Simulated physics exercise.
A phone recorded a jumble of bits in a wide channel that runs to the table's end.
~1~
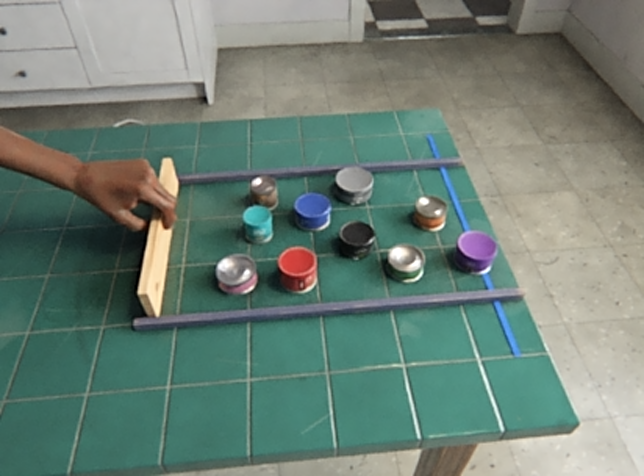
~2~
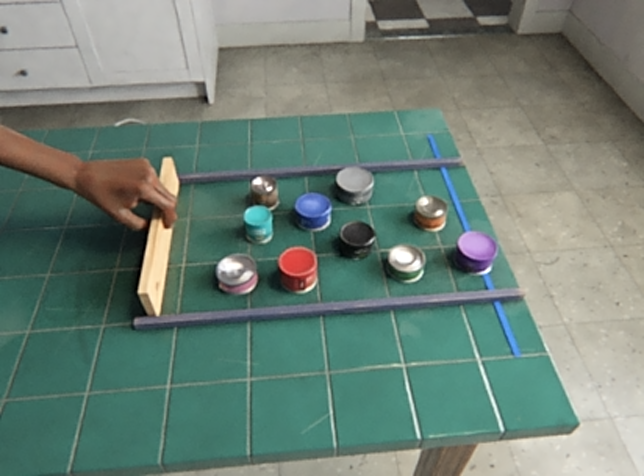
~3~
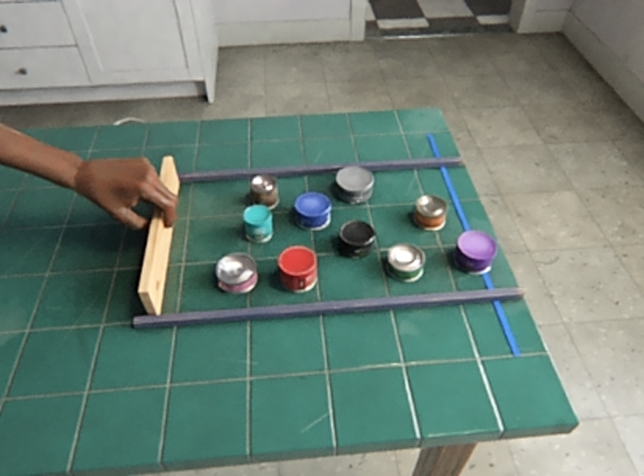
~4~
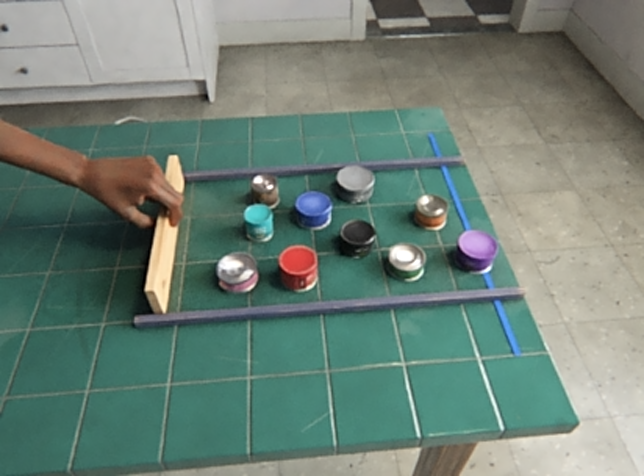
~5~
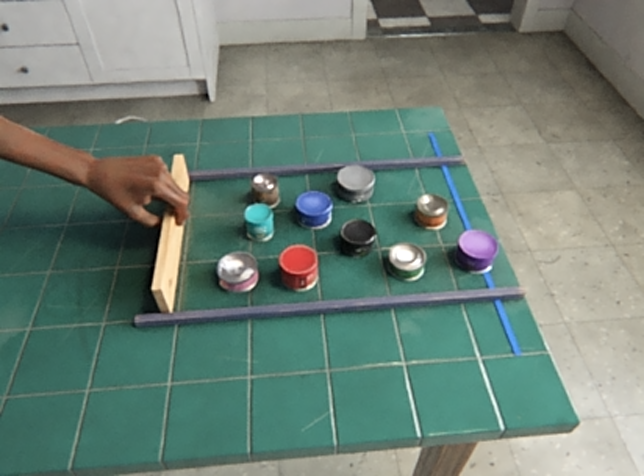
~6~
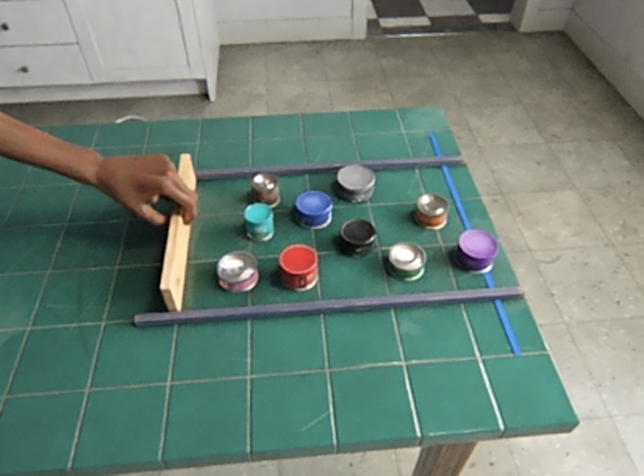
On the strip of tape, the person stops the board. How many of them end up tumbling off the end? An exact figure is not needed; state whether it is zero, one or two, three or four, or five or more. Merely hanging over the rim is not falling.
Over the end go more than four.
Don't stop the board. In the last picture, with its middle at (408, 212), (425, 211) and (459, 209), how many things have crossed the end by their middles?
First 1, then 1, finally 5.
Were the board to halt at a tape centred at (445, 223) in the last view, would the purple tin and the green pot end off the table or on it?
Purple tin - gone; green pot - gone.
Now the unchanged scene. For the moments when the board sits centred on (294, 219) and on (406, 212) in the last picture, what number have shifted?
At the first place 5, at the second 10.
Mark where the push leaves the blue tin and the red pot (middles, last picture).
About (475, 193), and the other about (509, 269).
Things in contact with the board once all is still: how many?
The figure is 5.
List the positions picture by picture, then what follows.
The first picture shows purple tin (475, 253); orange tin (430, 213); green pot (406, 263); board (161, 231); tape (465, 224).
The second picture shows orange tin (431, 213); blue tin (313, 212).
The third picture shows green pot (406, 262); turquoise tin (258, 224).
The fourth picture shows purple tin (475, 252); brown tin (265, 192).
The fifth picture shows orange tin (432, 212); pink tin (238, 272).
The sixth picture shows purple tin (476, 252); orange tin (432, 212); green pot (407, 261); board (181, 227); tape (466, 222).
Soon after, none off yet; purple tin at rest near (476, 252); orange tin at rest near (432, 212); green pot at rest near (407, 261).
After that, none off yet; purple tin displaced a little near (484, 247); orange tin at rest near (432, 212); green pot displaced about its own width near (449, 253).
In the end, the number that fall off is five or more; gone, black tub, grey tub, green pot, orange tin and purple tin.
